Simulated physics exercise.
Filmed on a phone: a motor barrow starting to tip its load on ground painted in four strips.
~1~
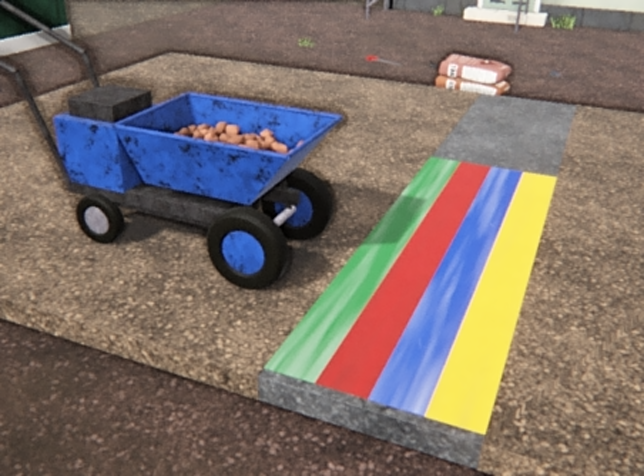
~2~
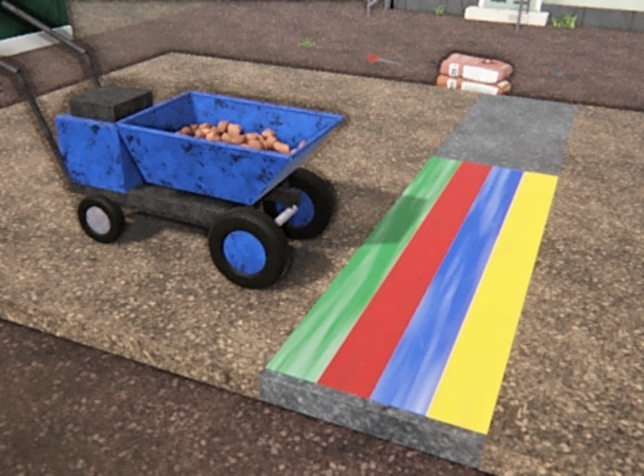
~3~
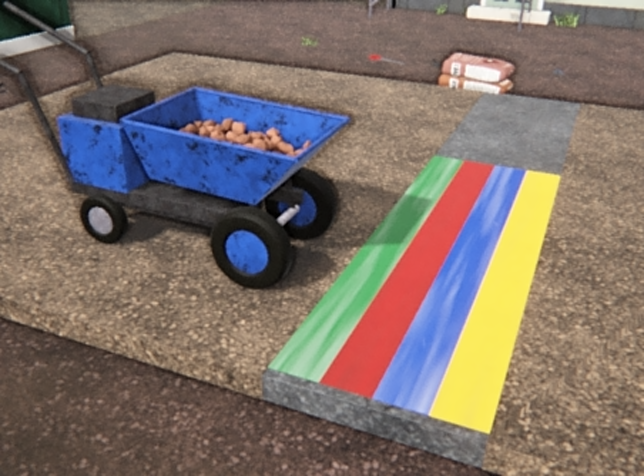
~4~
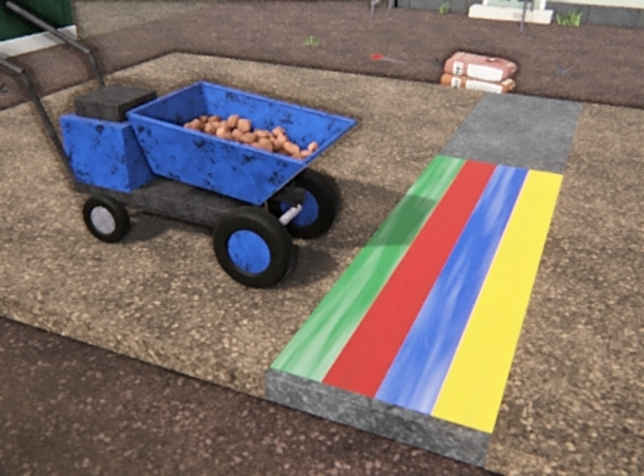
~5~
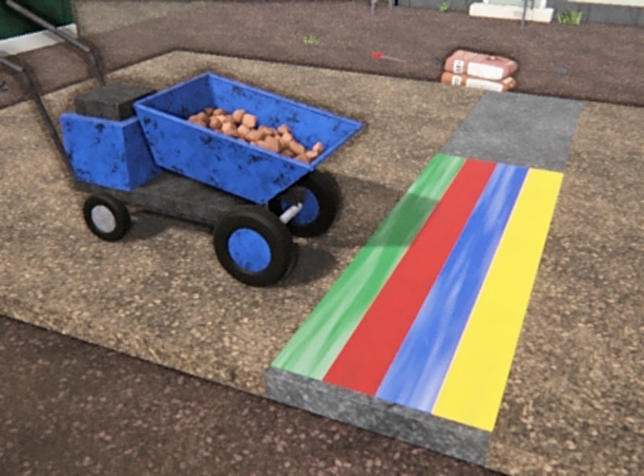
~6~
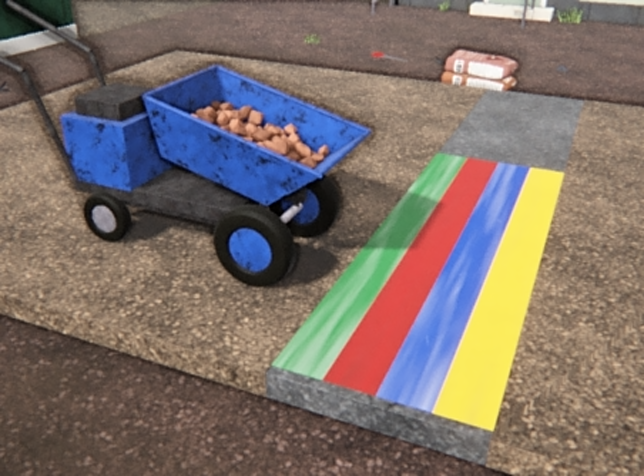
At first, a blue motor barrow filled with lumps of rubble stands with its skip level, left of ground painted in green, red, blue and yellow strips. The skip then gradually tilts forward to the right, its back rising clearly, while the wheels stay in place and the lumps remain inside.
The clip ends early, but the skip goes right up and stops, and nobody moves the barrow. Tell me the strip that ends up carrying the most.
Red.
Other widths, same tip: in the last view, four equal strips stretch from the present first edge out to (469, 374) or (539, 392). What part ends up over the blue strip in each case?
Shares: 20 %; then 20 %.
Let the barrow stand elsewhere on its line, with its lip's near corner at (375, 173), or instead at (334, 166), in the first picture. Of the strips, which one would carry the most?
Yellow the first time, the blue one the second time.
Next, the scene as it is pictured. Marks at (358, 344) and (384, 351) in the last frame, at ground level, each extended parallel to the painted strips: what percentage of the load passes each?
Estimate, first then second: 60 %, 40 %.
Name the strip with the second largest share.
The strip in blue.
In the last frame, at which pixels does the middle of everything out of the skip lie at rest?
I'd place the middle at about (419, 285).
Soon after the last picture, skip tipped steeply; all in the skip.
A little later, skip tipped steeply; nearly all in the skip; a stray few over the red strip.
Later still, skip tipped right over; about a third in the skip; a stray few over the green strip; about a third over the red strip; a small part over the blue strip; a small part over the yellow strip; a stray few off the paint.
By the end, skip tipped right over; about a quarter in the skip; a small part over the green strip; about a third over the red strip; about a quarter over the blue strip; a small part over the yellow strip; a stray few off the paint.
